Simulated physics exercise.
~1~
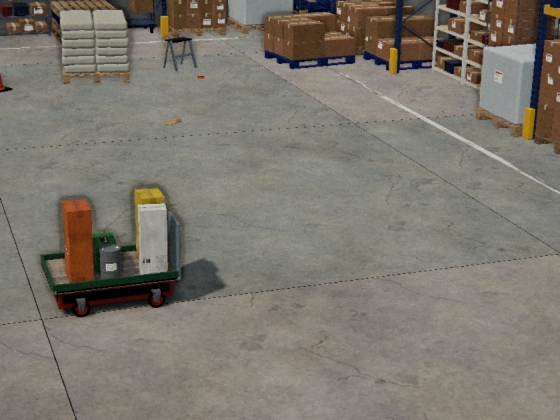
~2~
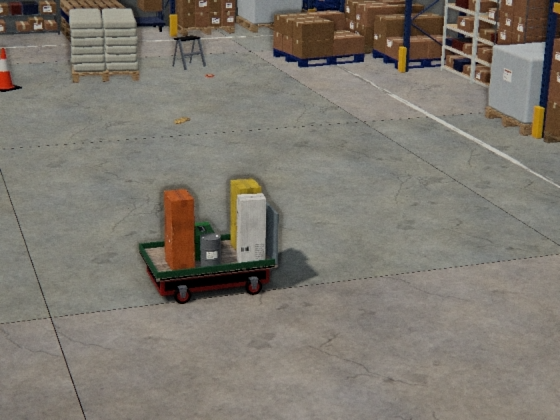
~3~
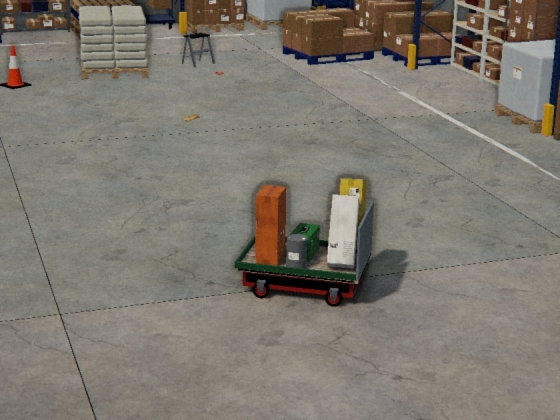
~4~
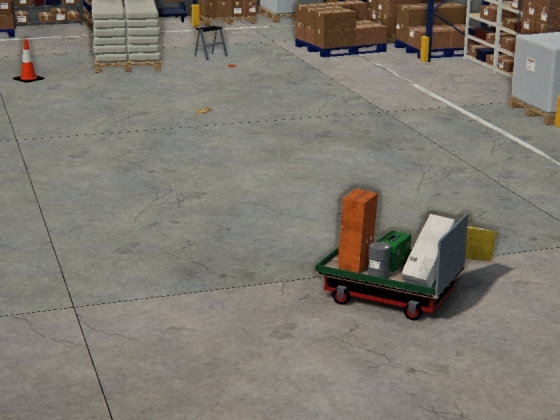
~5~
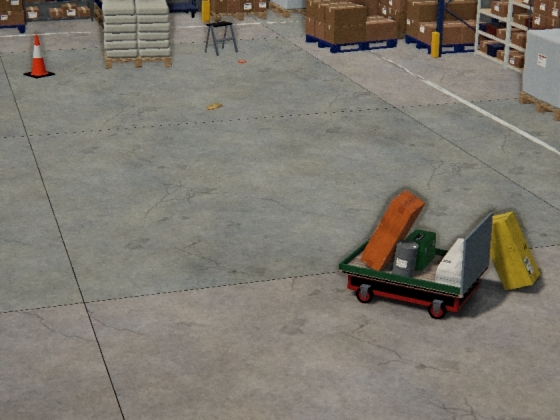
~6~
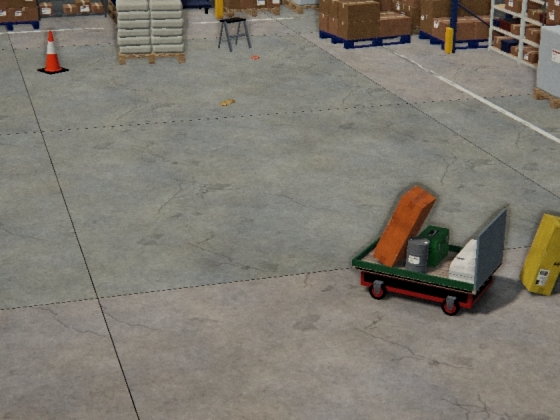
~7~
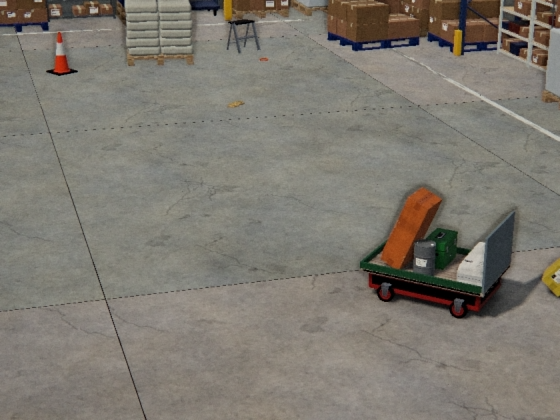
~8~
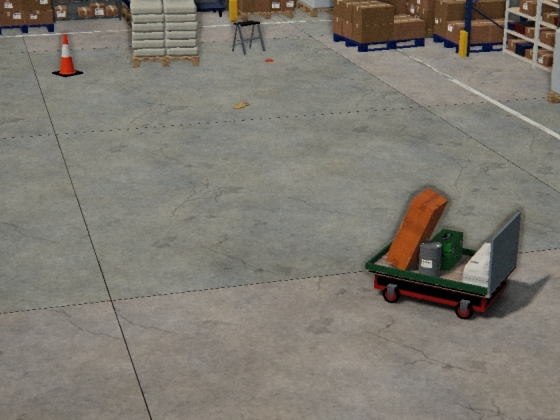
A warehouse floor is seen from above, with stacked boxes and shelving along the back. A low green and red cart rolls in from the left, carrying an upright orange box, a small grey canister, a green toolbox, and yellow and white boxes near a tall grey board at the right. As the cart travels right and curves toward the viewer, the white and yellow boxes tip, and the yellow one tumbles off. The white box drops onto its side on the deck while the orange box leans over. The cart stops, and the yellow box slips out of view at right.
